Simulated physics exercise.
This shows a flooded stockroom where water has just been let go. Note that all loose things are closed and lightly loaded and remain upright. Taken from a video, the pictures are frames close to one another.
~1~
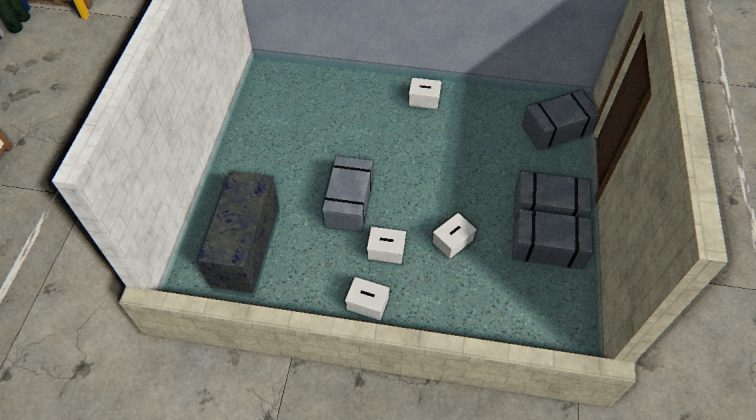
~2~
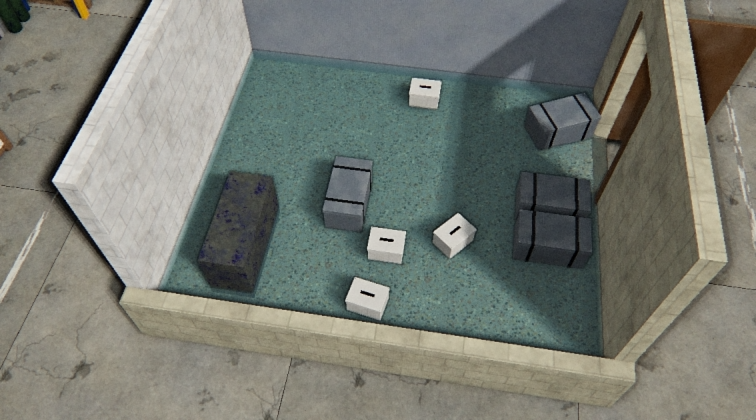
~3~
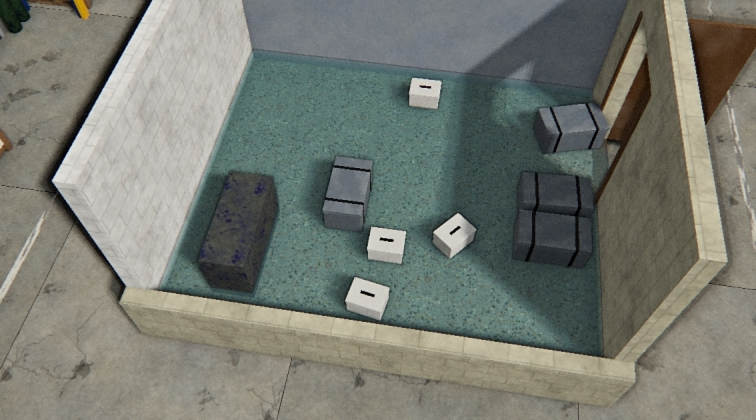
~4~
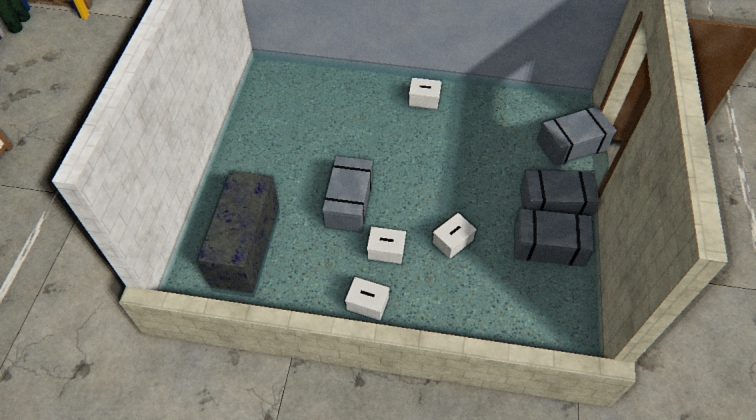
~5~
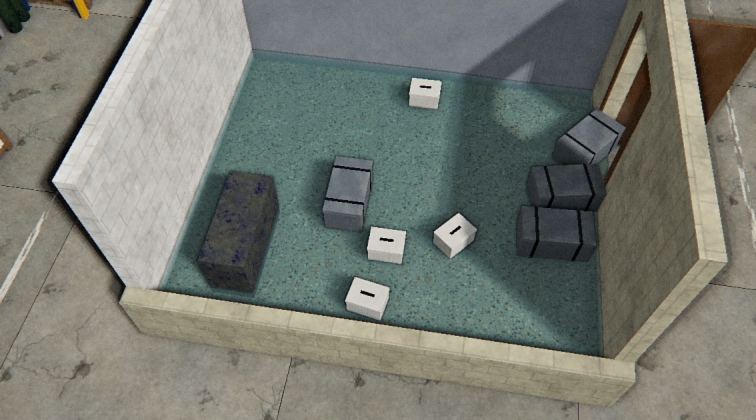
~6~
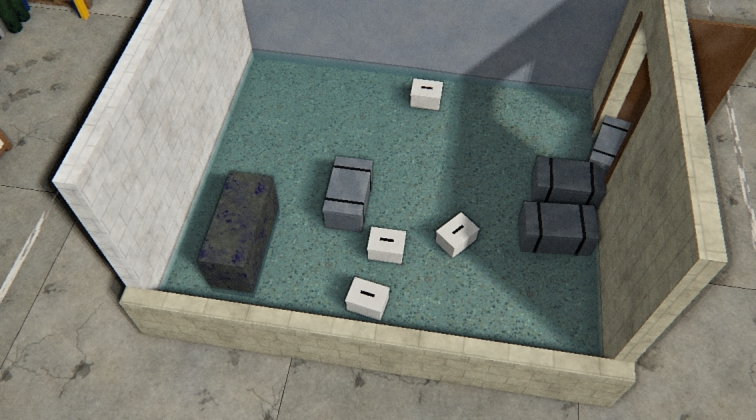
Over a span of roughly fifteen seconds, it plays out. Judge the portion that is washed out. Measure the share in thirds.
The share will most likely be one third to two thirds.
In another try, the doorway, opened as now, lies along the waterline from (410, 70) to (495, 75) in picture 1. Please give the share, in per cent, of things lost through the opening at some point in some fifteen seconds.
Roughly 20 %.
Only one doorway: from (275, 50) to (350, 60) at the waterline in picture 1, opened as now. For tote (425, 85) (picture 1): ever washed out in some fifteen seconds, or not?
For that one: Gone.
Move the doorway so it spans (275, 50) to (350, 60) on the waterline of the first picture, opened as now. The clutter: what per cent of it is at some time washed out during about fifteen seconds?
It comes to about 20 per cent of the things.
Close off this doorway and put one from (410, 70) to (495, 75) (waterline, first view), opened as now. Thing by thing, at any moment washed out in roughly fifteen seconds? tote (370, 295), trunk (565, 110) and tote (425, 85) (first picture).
The first doesn't get out, the second makes it out, the last makes it out.
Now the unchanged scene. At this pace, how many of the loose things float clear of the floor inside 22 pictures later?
That would be 5.
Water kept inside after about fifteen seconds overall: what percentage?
I'd put it near 64 per cent.
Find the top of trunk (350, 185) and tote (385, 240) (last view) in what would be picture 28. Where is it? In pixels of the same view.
(405, 178) and (449, 226), give or take.
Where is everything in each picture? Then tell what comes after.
The first picture shows a trunk at (564, 111) floats; a trunk at (556, 191) floats; 0 of 8 have shifted.
The second picture shows a trunk at (565, 112), afloat; a trunk at (556, 191), afloat; 0 of 8 have shifted.
The third picture shows a trunk at (574, 118), afloat, close to its start; a trunk at (558, 190) floats, close to its start; 1 of 8 have shifted.
The fourth picture shows a trunk at (580, 127), afloat, close to its start; a trunk at (562, 186) floats, close to its start; 2 of 8 have shifted.
The fifth picture shows a trunk at (592, 134), afloat, a stride from its start; a trunk at (569, 180), afloat, close to its start; 3 of 8 have shifted.
The sixth picture shows a trunk at (616, 142) floats, a stride from its start; a trunk at (572, 175) floats, a stride from its start; 3 of 8 have shifted.
A moment on, 1 of 8 are out; 7 afloat.
Next, 3 of 8 are out; 5 afloat.
Later, 3 of 8 are out; 5 afloat.
In the end, 5 of 8 are out; 3 afloat.
